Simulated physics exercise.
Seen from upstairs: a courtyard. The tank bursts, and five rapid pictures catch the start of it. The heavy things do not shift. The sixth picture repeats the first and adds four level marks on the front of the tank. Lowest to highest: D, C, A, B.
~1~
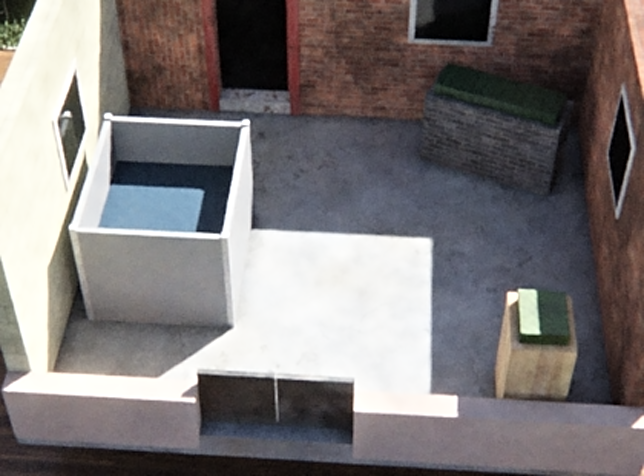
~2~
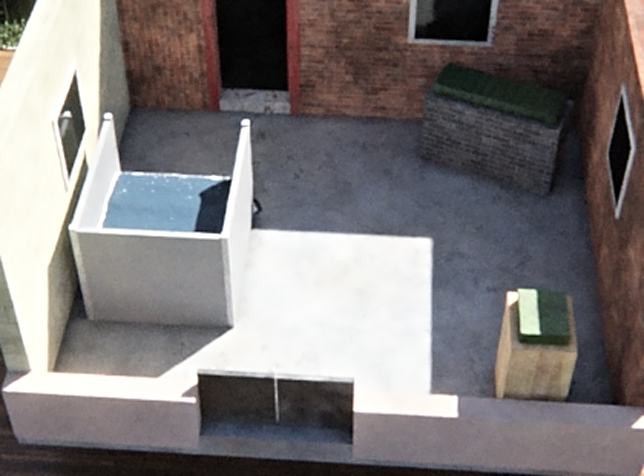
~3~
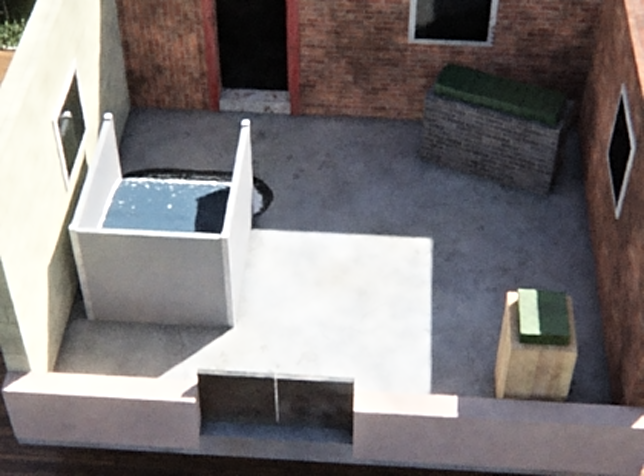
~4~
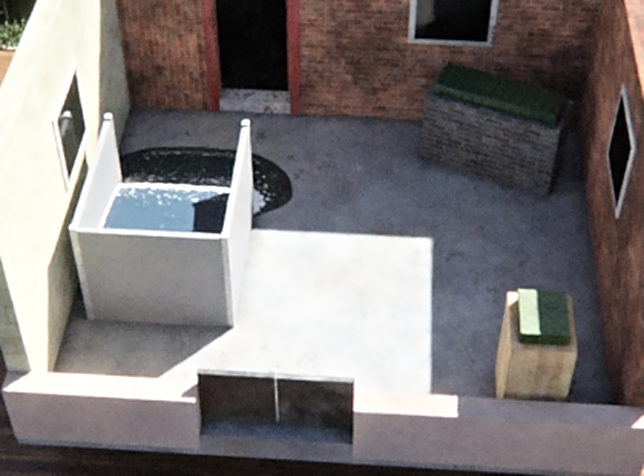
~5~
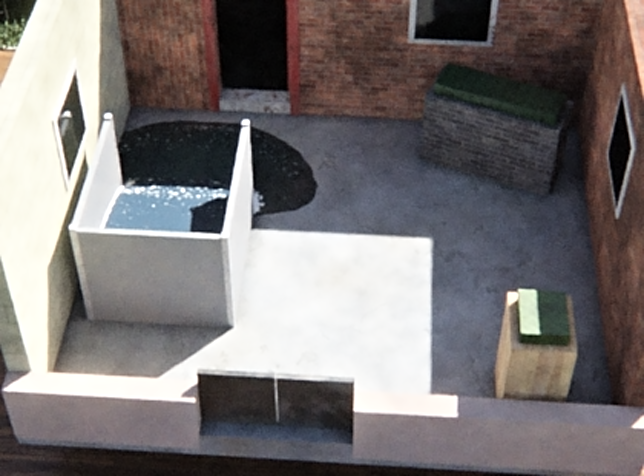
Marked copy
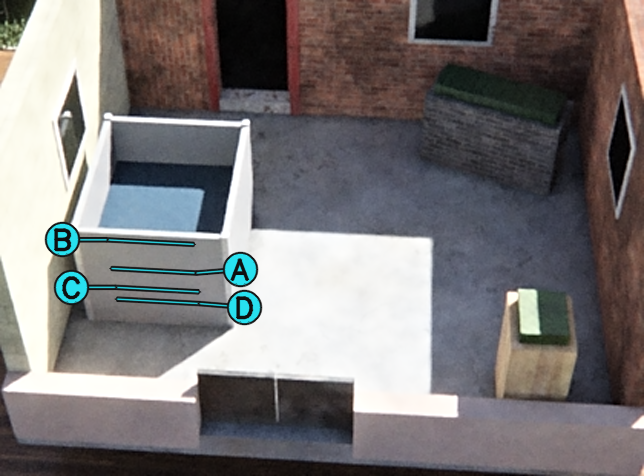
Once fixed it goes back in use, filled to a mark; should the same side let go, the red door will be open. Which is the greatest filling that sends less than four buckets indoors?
D.
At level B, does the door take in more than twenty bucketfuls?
Yes, it does.
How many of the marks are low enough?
One of the four.
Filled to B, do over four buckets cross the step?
Yes, that goes wrong.
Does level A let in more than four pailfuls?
Yes, that goes wrong.
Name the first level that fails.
C it is.
On the marked copy, A at (154, 270); B at (150, 242); C at (156, 289); D at (158, 301); from the bottom up D, C, A, B.
For level A, some 25 bucketfuls get in.
For level B, dozens of bucketfuls pour in.
For level C, about 7 bucketfuls get in.
For level D, a bucket or two gets in.
